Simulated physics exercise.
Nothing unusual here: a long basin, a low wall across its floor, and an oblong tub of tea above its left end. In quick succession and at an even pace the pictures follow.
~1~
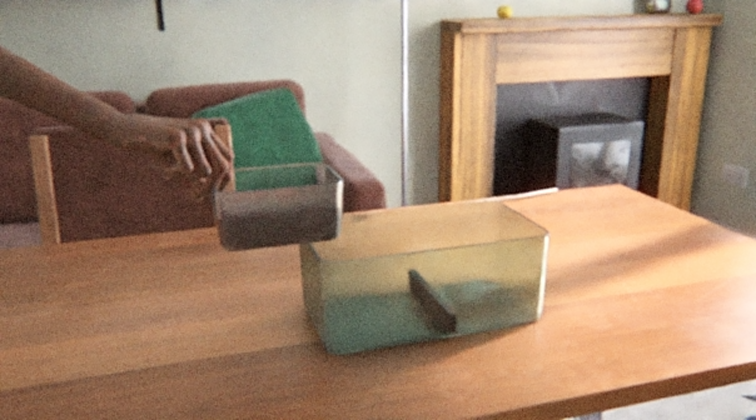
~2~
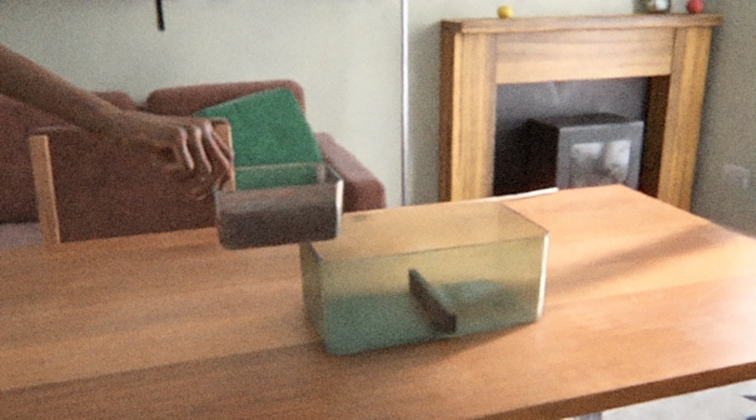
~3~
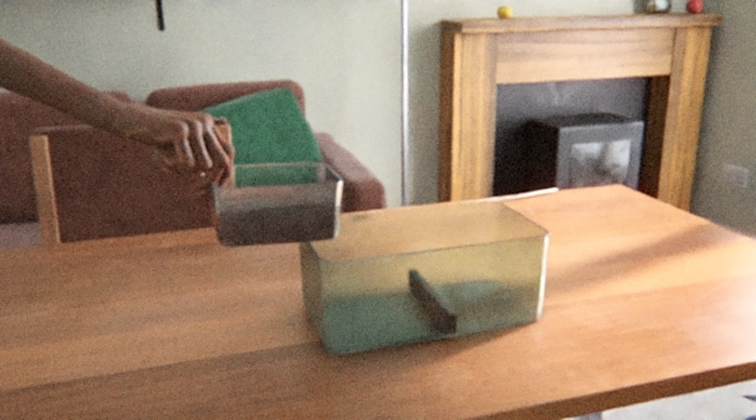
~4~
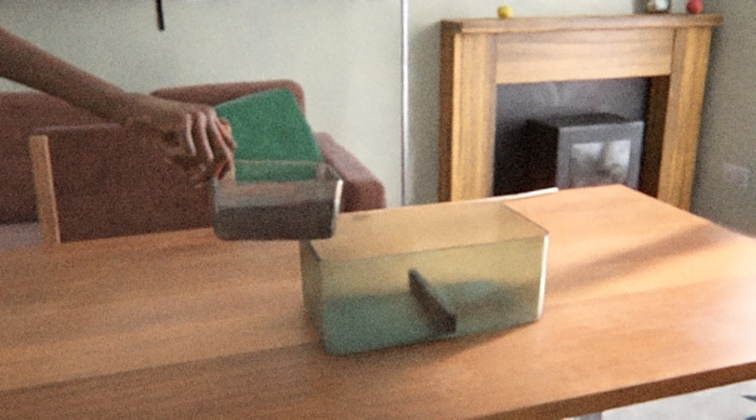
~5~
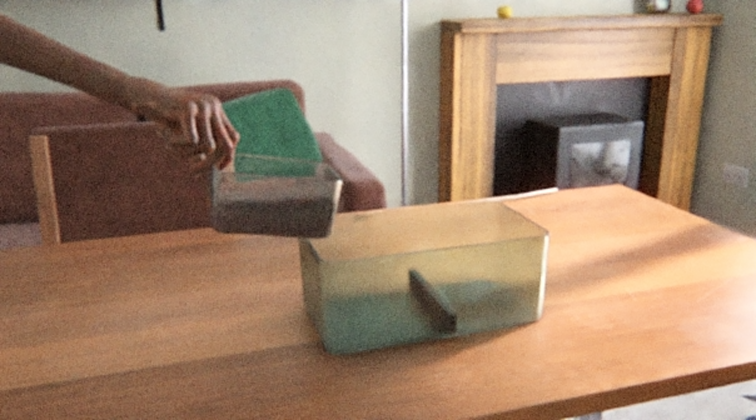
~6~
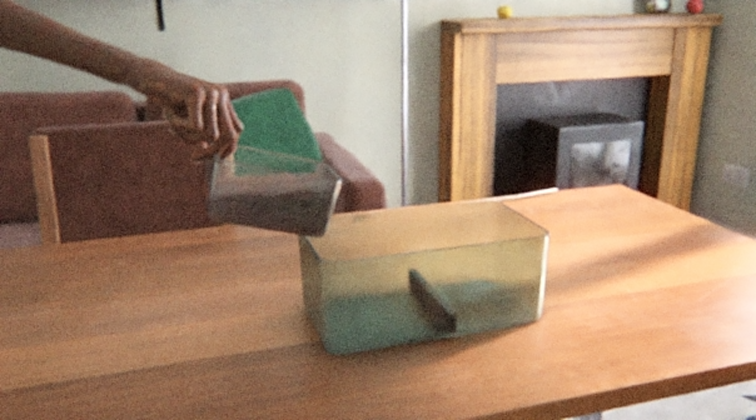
On a wooden living-room table, a hand gradually tilting an oblong tub of dark liquid rightward above a long basin's left end.
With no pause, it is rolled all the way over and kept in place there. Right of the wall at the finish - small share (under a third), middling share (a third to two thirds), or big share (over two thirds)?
Small.
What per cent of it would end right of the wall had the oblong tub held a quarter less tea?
Result: Around 10 per cent.
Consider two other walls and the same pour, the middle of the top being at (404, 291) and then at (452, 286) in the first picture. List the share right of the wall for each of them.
That'd be about 60 percent for the first and about 15 percent for the other.
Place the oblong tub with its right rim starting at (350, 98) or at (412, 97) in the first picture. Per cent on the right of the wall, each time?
Roughly 60 per cent, then roughly 70 per cent.
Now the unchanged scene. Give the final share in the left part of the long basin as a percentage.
Roughly 85 per cent.
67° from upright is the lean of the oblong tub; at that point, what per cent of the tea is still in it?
60 per cent or so.
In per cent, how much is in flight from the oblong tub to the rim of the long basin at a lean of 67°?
Around 30 in a hundred, more or less.
A moment on, the oblong tub is tipped part way and 62 per cent is still to pour, 6 is left of the wall and 0 right of it.
Next, the oblong tub is tipped on its side and 16 per cent is still to pour, 66 is left of the wall and 6 right of it.
Then the oblong tub is tipped on its side and 3 per cent is still to pour, 83 is left of the wall and 10 right of it.
Later the oblong tub is tipped on its side and 1 per cent is still to pour, 83 is left of the wall and 14 right of it.
At rest 85 per cent lies left of the wall, 14 right of it and 2 outside.
